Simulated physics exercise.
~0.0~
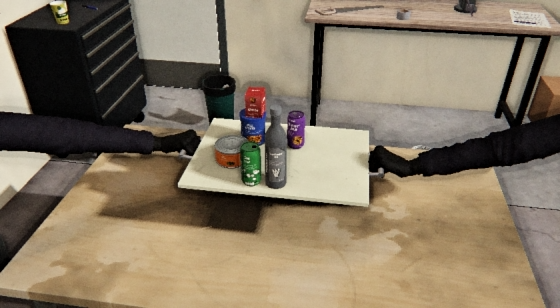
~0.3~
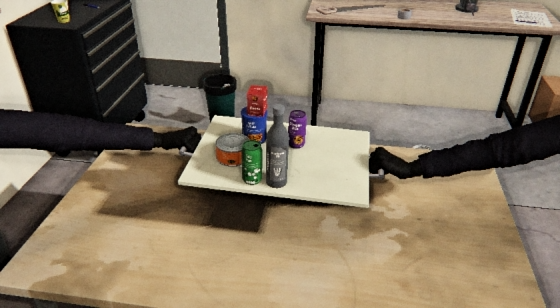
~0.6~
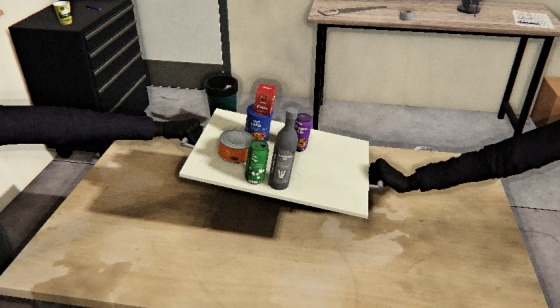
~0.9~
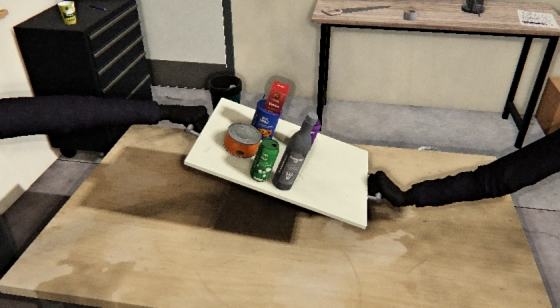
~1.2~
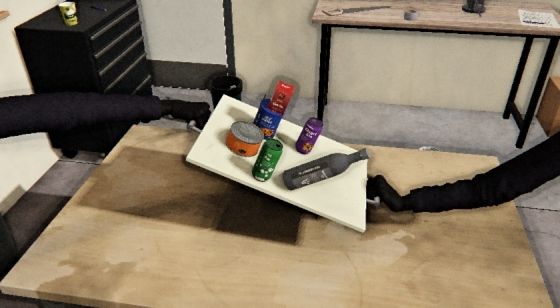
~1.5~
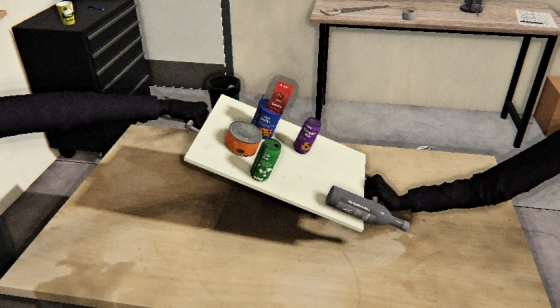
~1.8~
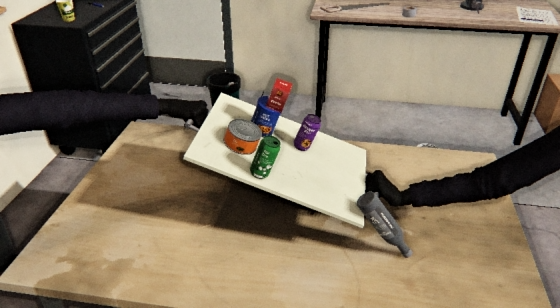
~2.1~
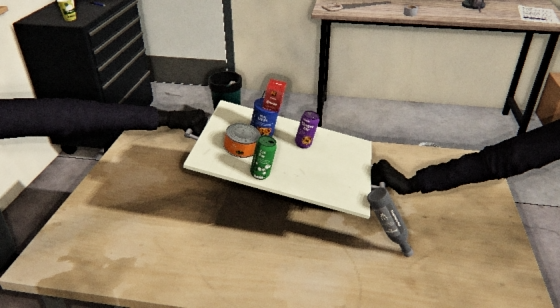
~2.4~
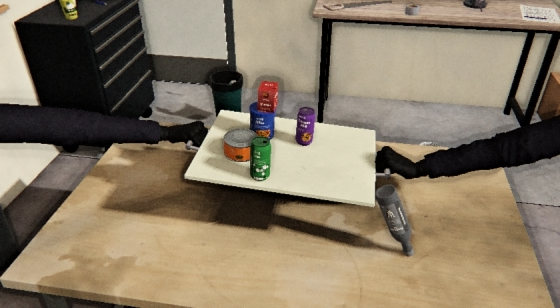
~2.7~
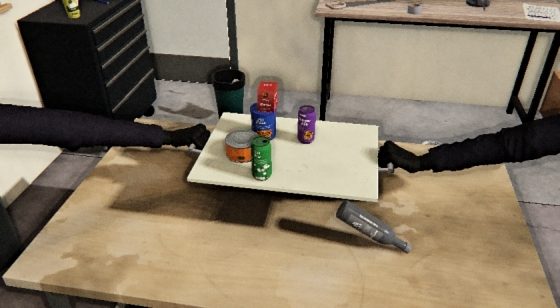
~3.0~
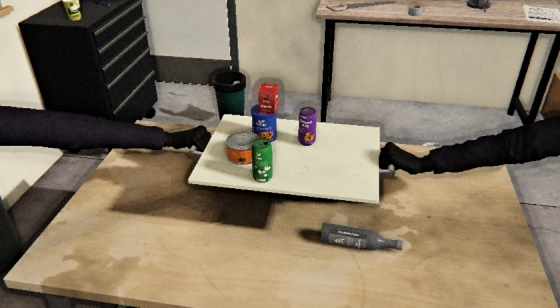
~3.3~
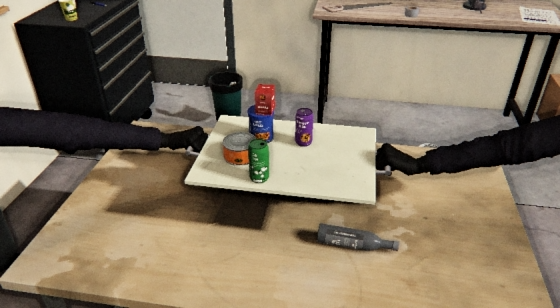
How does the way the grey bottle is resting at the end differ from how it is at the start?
At the start the grey bottle stands upright on the tray, but at the end it lies on its side on the table.
Two dark-sleeved arms reach in from the left and right, holding a flat cream tray above a wooden table in a workshop, seen from slightly above. On the tray stand a red packet, a blue tin, an orange tub, a green can, a purple can and a grey bottle. The tray tips down to the right, and the grey bottle topples onto its side, slides to the right and drops over the edge. The arms level the tray again while the bottle settles lying on the table. The other five items remain on the tray.
